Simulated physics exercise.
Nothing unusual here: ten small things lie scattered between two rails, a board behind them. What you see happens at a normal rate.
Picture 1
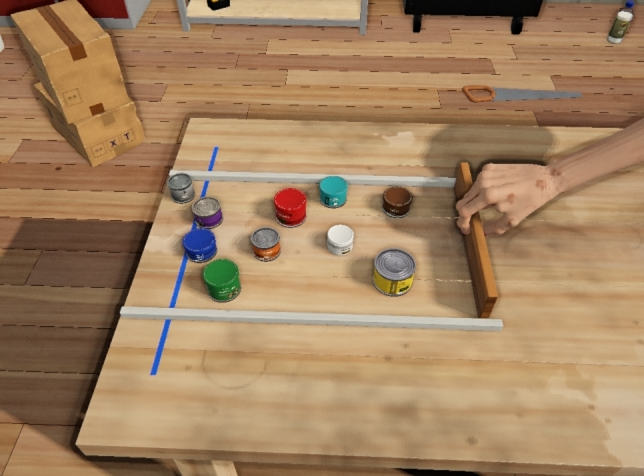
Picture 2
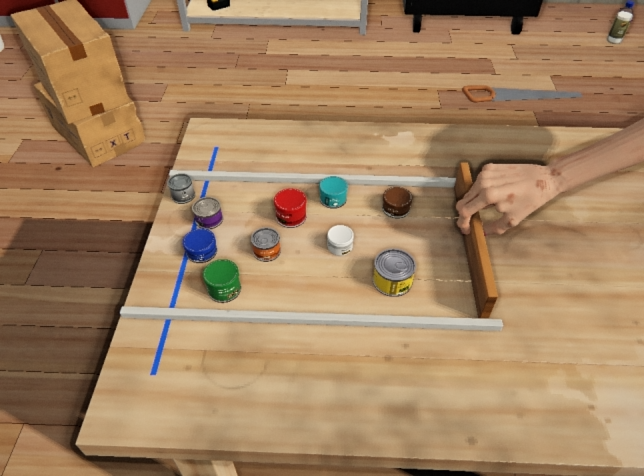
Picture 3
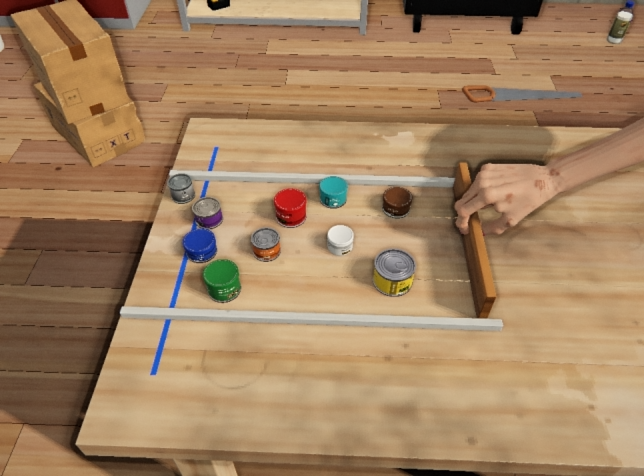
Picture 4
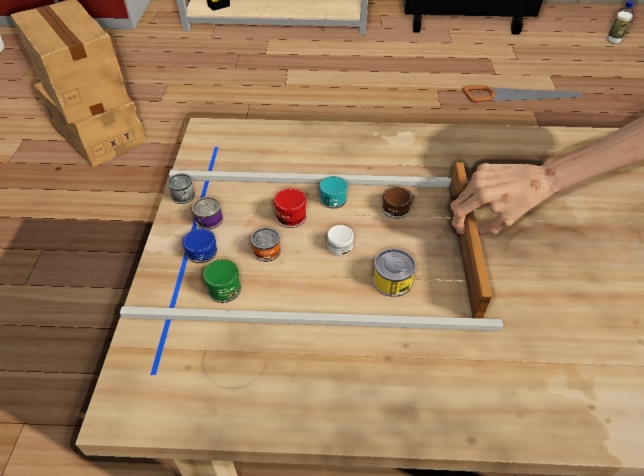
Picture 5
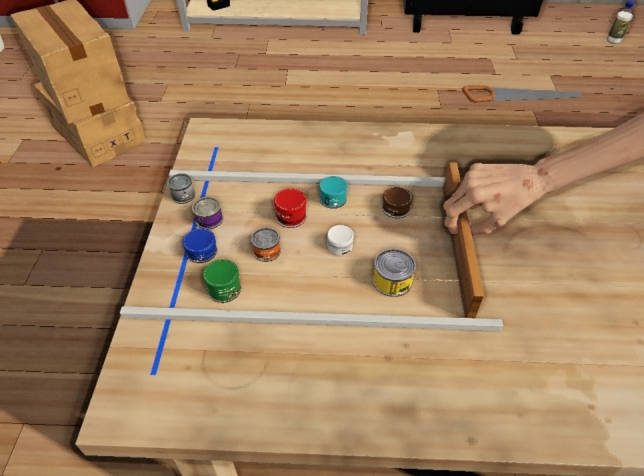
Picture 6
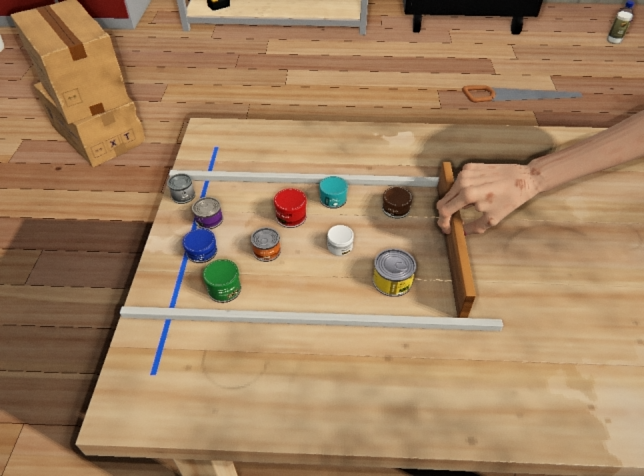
We see a hand gripping a wooden board behind ten small coloured tins, scattered between two pale rails on a wooden table with a blue line across it; the hand slides the board slightly left while the tins stay still.
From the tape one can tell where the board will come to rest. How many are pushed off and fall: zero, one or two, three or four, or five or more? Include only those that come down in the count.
The sweep knocks one or a pair off.
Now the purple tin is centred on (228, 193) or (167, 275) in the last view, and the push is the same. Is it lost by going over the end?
Order of tries: On, off.
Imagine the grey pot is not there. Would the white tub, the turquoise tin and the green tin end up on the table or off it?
White tub - safe, turquoise tin - safe, green tin - safe.
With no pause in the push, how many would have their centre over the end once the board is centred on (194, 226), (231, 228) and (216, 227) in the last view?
The numbers are 2, 0 and 0.
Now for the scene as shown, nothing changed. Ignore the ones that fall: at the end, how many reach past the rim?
It comes to 3.
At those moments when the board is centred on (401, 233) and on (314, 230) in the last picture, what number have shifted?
The first number is 2, the next one 5.
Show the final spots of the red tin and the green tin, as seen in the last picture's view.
Near (162, 218) and (153, 290).
Early on, none off yet; grey pot at rest near (182, 189); purple tin at rest near (208, 213); blue pot at rest near (200, 246).
Finally, the number that fall off is one or two; lost, blue pot and purple tin.
